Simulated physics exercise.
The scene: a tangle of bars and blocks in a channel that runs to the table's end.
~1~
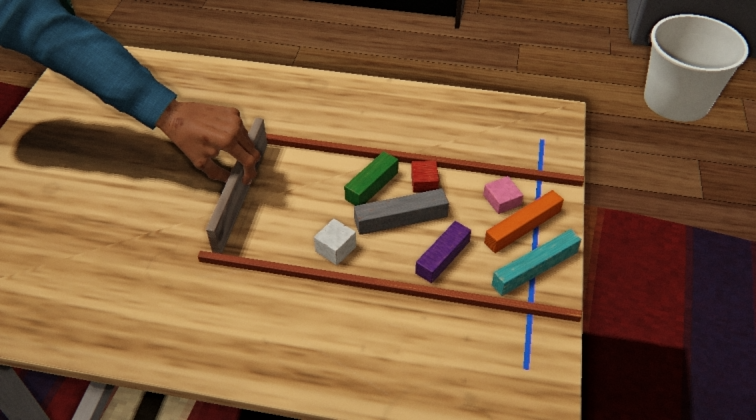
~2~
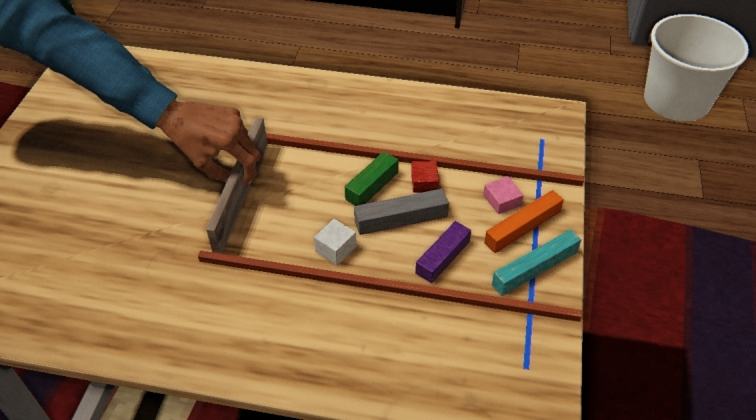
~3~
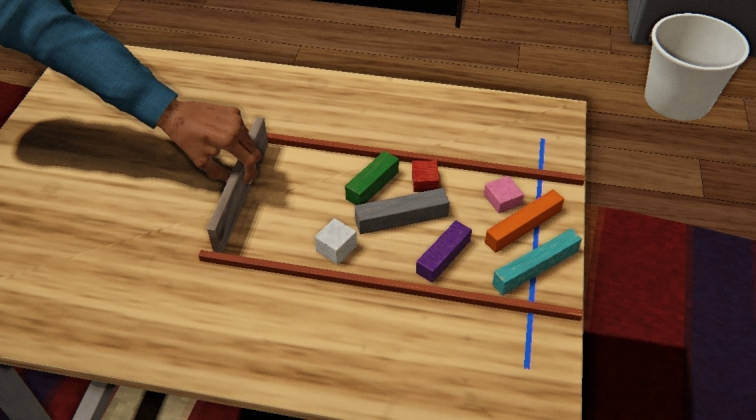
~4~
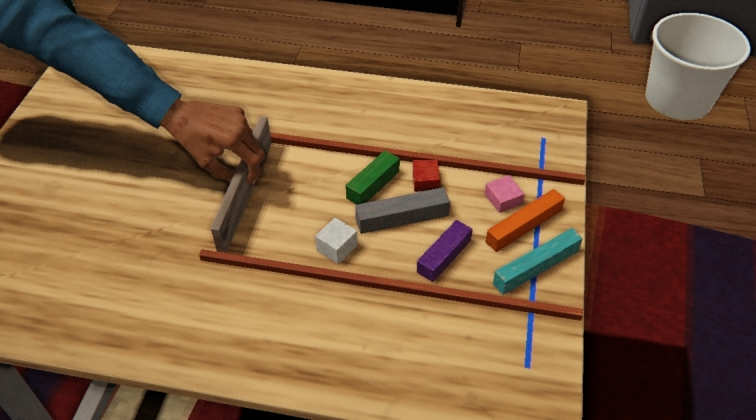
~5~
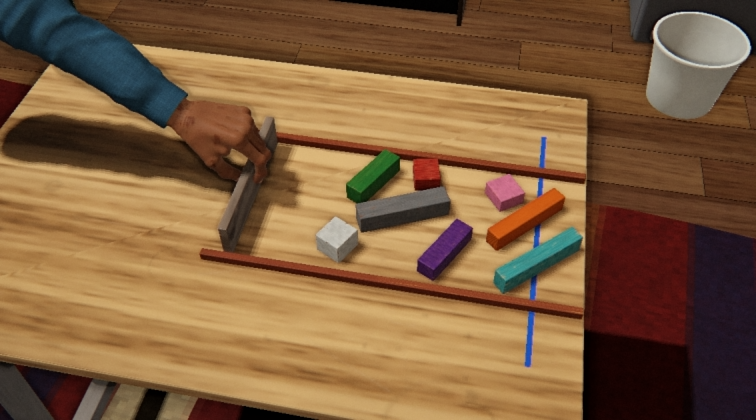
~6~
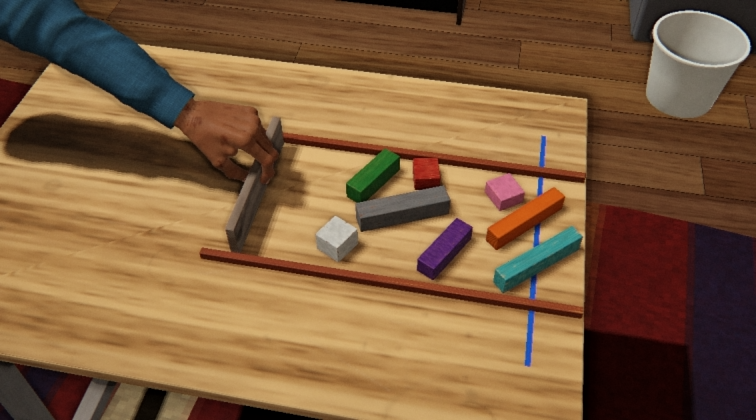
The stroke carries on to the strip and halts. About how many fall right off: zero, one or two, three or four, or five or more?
Here the number that fall off is three or four.
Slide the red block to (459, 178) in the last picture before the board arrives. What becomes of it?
It is kept.
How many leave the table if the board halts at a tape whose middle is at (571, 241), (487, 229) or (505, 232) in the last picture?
Down on the floor: 6, 0 and 0.
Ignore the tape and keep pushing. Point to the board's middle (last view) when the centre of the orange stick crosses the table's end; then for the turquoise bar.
About (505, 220), and (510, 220) for the other.
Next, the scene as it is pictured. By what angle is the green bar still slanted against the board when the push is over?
Near 0 degrees.
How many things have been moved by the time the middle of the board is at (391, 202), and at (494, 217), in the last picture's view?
At the one place 4, at the other 8.
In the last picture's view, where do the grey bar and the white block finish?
The grey bar stops around (577, 226); the white block around (551, 269).
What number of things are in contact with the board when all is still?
In contact: 3.
A little later, none off yet; turquoise bar at rest near (539, 259); orange stick at rest near (526, 218); pink block at rest near (505, 192).
Next, none off yet; turquoise bar at rest near (539, 259); orange stick moving near (533, 220); pink block shifted about its own width near (530, 185).
When it is over, the number that fall off is three or four; down, pink block, orange stick and turquoise bar.
